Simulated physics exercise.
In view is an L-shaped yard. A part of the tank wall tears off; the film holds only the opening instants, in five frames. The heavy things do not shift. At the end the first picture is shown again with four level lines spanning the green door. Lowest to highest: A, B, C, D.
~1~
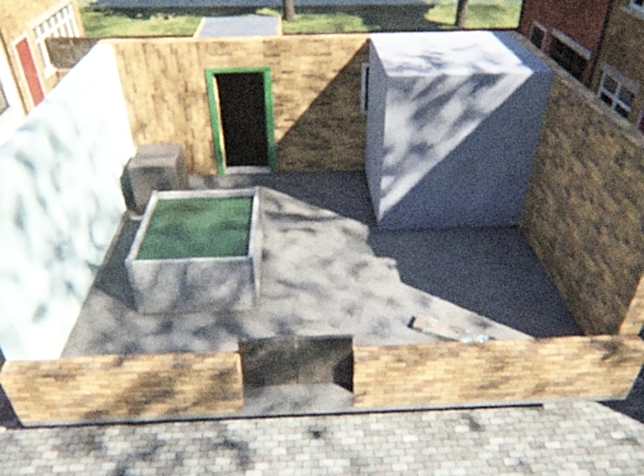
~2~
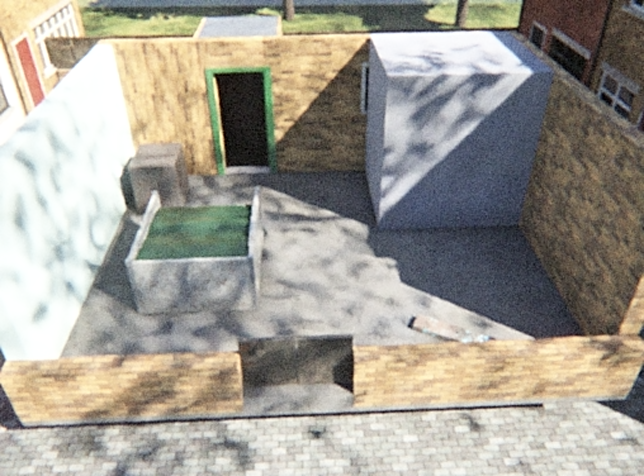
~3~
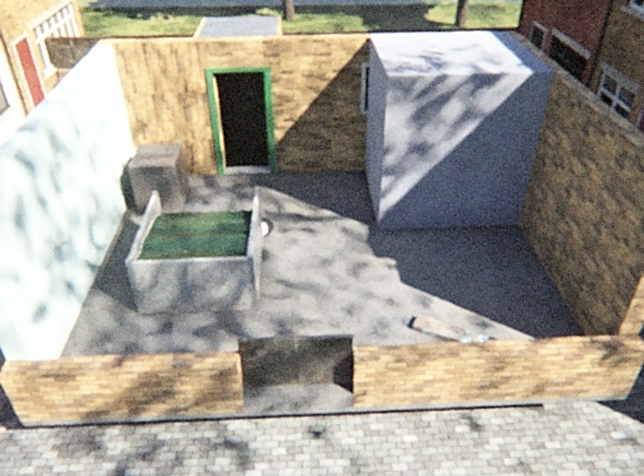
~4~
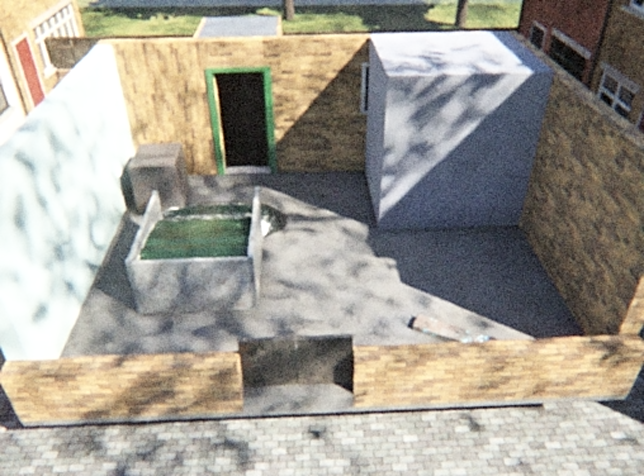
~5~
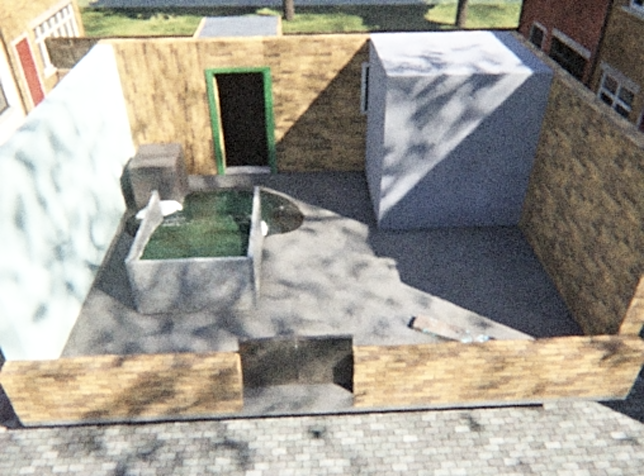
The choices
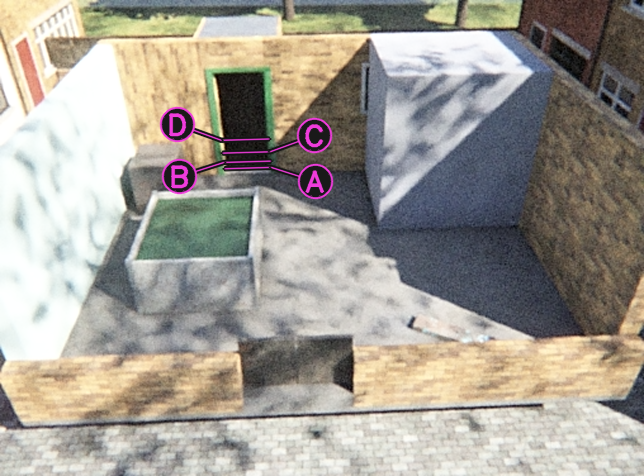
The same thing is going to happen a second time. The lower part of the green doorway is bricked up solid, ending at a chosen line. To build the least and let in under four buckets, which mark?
That is height C.
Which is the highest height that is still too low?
B it is.
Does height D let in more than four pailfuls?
No.
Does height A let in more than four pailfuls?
Yes, it does.
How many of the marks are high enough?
Two.
On the marked copy, A at (247, 168); B at (247, 161); C at (246, 152); D at (245, 139); from the bottom up A, B, C, D.
Choosing A, dozens of bucketfuls pour in.
Choosing B, about 12 bucketfuls get in.
Choosing C, a splash gets over, under a bucket.
Choosing D, nothing gets over.
